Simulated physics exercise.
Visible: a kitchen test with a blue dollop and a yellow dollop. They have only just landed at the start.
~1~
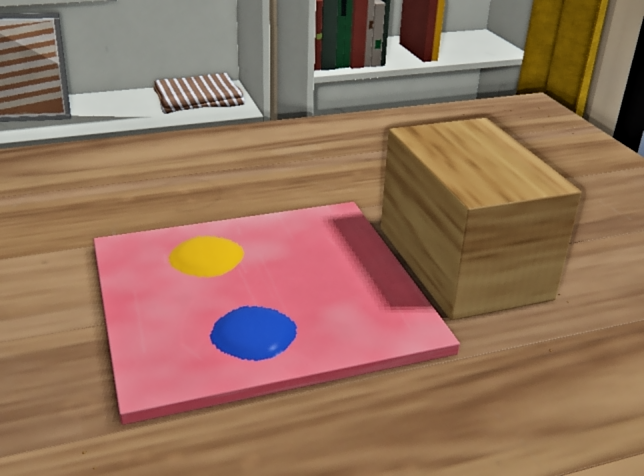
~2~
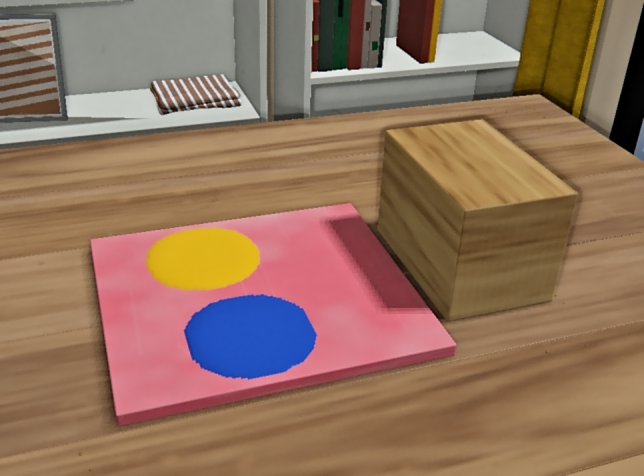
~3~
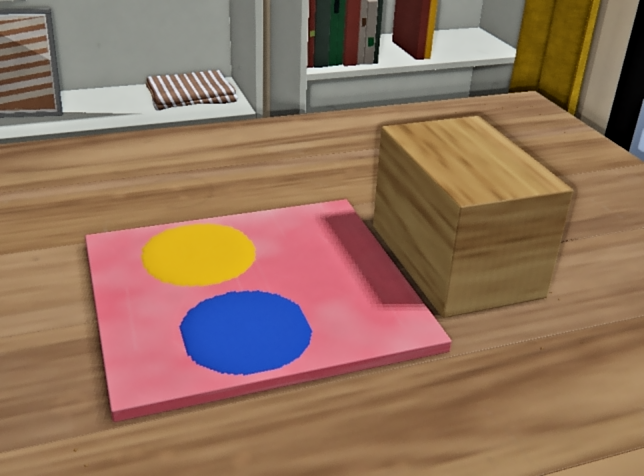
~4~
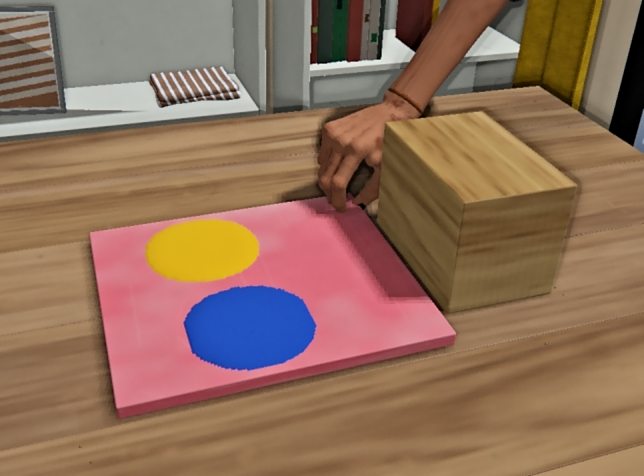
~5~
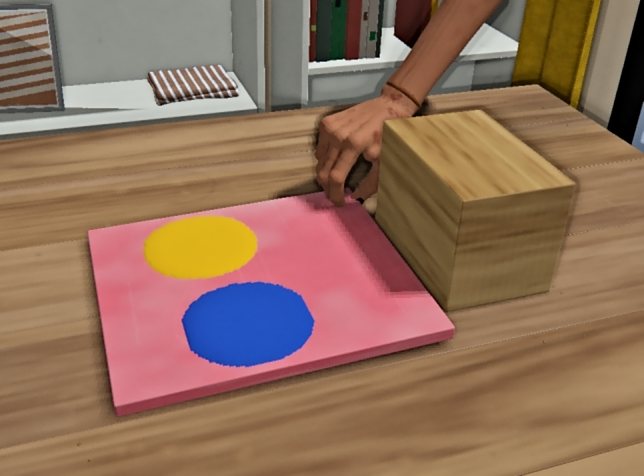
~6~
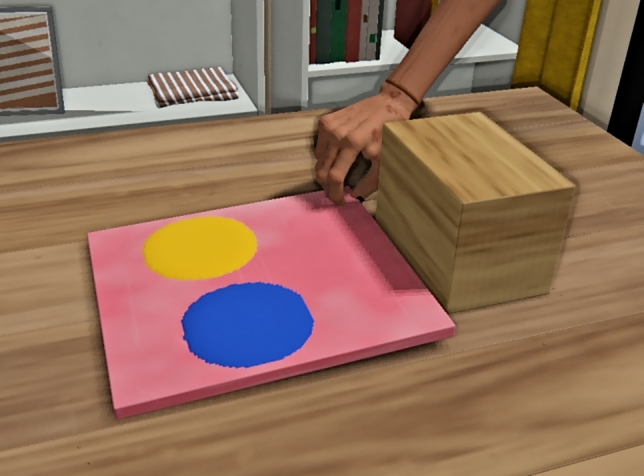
Blue and yellow dollops spreading into thin flat circles on a pink board, then a hand gripping and slightly raising its far end.
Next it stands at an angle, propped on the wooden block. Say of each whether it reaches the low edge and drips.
Result: The blue dollop leaves the surface; the yellow dollop leaves the surface.
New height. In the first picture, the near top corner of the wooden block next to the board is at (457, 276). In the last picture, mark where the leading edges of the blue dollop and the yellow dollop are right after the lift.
First (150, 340), next (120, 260).
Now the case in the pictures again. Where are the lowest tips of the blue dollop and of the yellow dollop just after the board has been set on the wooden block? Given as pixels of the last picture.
In the last picture the first one is at (101, 352) and the second at (88, 266).
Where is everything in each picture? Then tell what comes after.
In the first picture, the board lies flat; blue dollop (254, 328) a low mound; yellow dollop (206, 253) a low mound; wooden block (515, 258).
In the second picture, they settle; blue dollop (251, 332) spread thin; yellow dollop (203, 256) spread thin.
In the third picture, at rest; blue dollop (246, 328) spread thin; yellow dollop (198, 252) spread thin.
In the fourth picture, a hand takes the end; blue dollop (250, 323) spread thin; yellow dollop (202, 247) spread thin.
In the fifth picture, the end is rising; blue dollop (248, 320) spread thin; yellow dollop (201, 244) spread thin.
In the sixth picture, the board slopes by about 3°; blue dollop (248, 320) spread thin; yellow dollop (200, 246) spread thin; wooden block (510, 252).
A moment on, slope about 28°; the blue dollop is dripping off the low end; the yellow dollop is dripping off the low end.
Further on, the blue dollop is dripping off the low end; the yellow dollop is dripping off the low end.
When it is over, slope about 28°; the blue dollop is dripping off the low end; the yellow dollop is dripping off the low end.
